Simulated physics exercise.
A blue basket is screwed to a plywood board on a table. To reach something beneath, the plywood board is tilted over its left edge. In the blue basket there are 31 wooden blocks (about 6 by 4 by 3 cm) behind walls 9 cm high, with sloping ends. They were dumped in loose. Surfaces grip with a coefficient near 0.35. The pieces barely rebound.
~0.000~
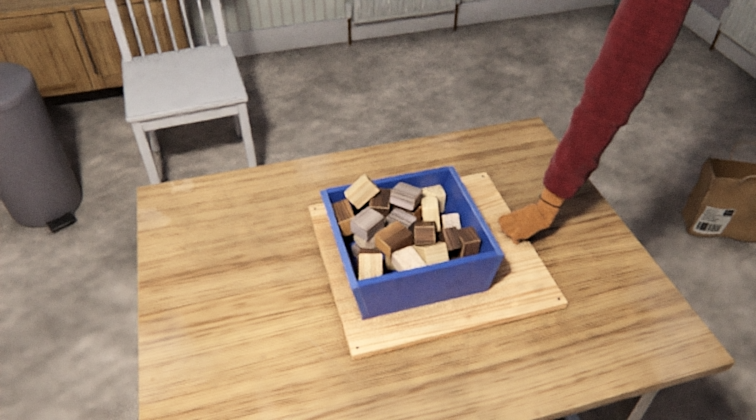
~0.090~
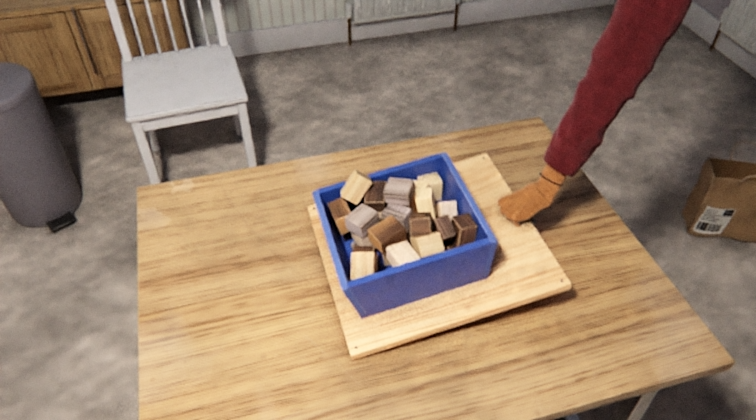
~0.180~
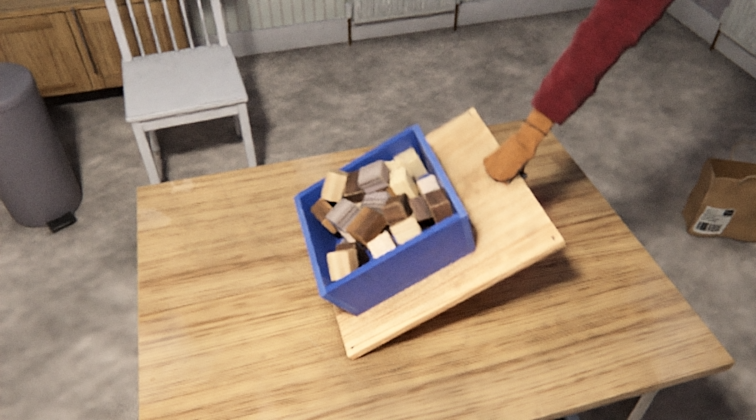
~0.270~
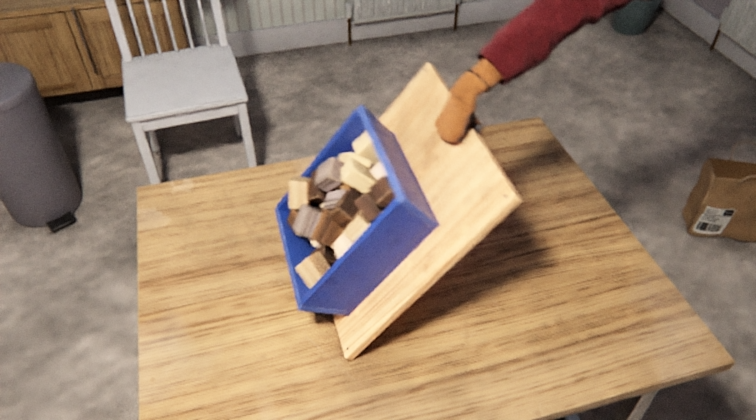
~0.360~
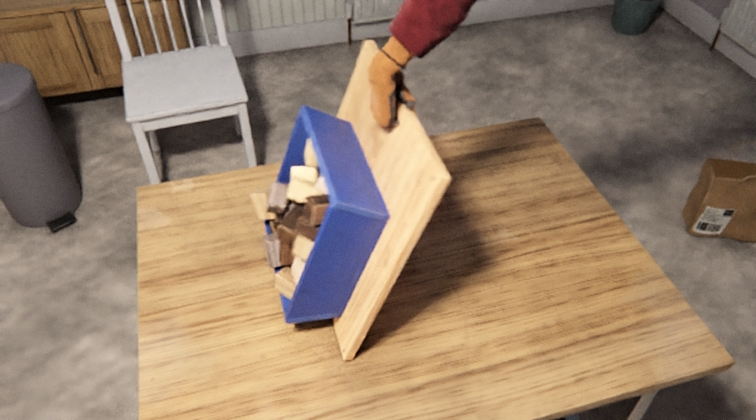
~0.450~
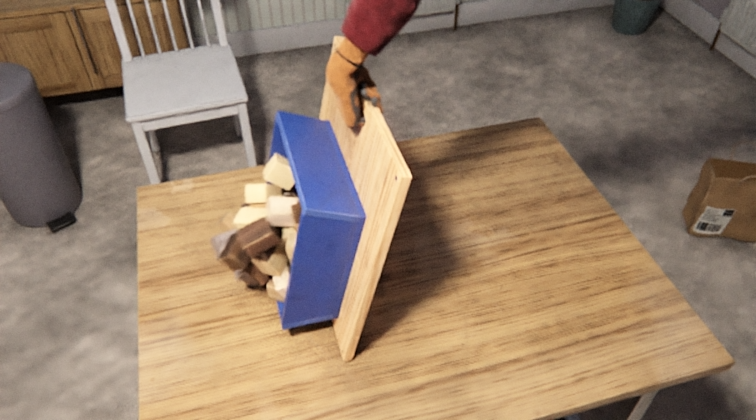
A gloved hand tilts a board up leftward with its blue basket, and wooden blocks tumble out.
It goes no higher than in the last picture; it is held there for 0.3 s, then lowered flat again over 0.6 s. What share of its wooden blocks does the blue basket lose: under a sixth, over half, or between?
The blue basket loses over half of its wooden blocks.
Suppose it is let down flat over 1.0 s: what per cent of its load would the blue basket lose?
In that case blue basket 70 per cent.
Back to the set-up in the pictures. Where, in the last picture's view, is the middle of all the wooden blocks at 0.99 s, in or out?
Around (213, 292).
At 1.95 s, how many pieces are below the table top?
Roughly 8.
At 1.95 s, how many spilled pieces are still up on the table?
About 16.
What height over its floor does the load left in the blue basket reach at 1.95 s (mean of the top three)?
Roughly 7 cm high.
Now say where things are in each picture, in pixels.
In the first frame (we follow the rim corner now nearest the camera), blue basket at (357, 284); tilt 0°; nothing out yet.
In the second frame, blue basket at (348, 285); tilt 8°.
In the third frame, blue basket at (325, 291); tilt 27°.
In the fourth frame, blue basket at (301, 303); tilt 50°.
In the fifth frame, blue basket at (286, 317); tilt 69°.
In the sixth frame, blue basket at (281, 323); tilt 77°; 9 out, the lowest block at (250, 269).
After 0.69 s, tilt 77°; 20 of 31 out of the blue basket.
After 0.99 s, tilt 50°; 23 of 31 out of the blue basket.
After 1.41 s, tilt 0°; 23 of 31 out of the blue basket.
Outcome (at 1.95 s), 23 of 31 out of the blue basket. Asked share, 23 of 31, 74 per cent.
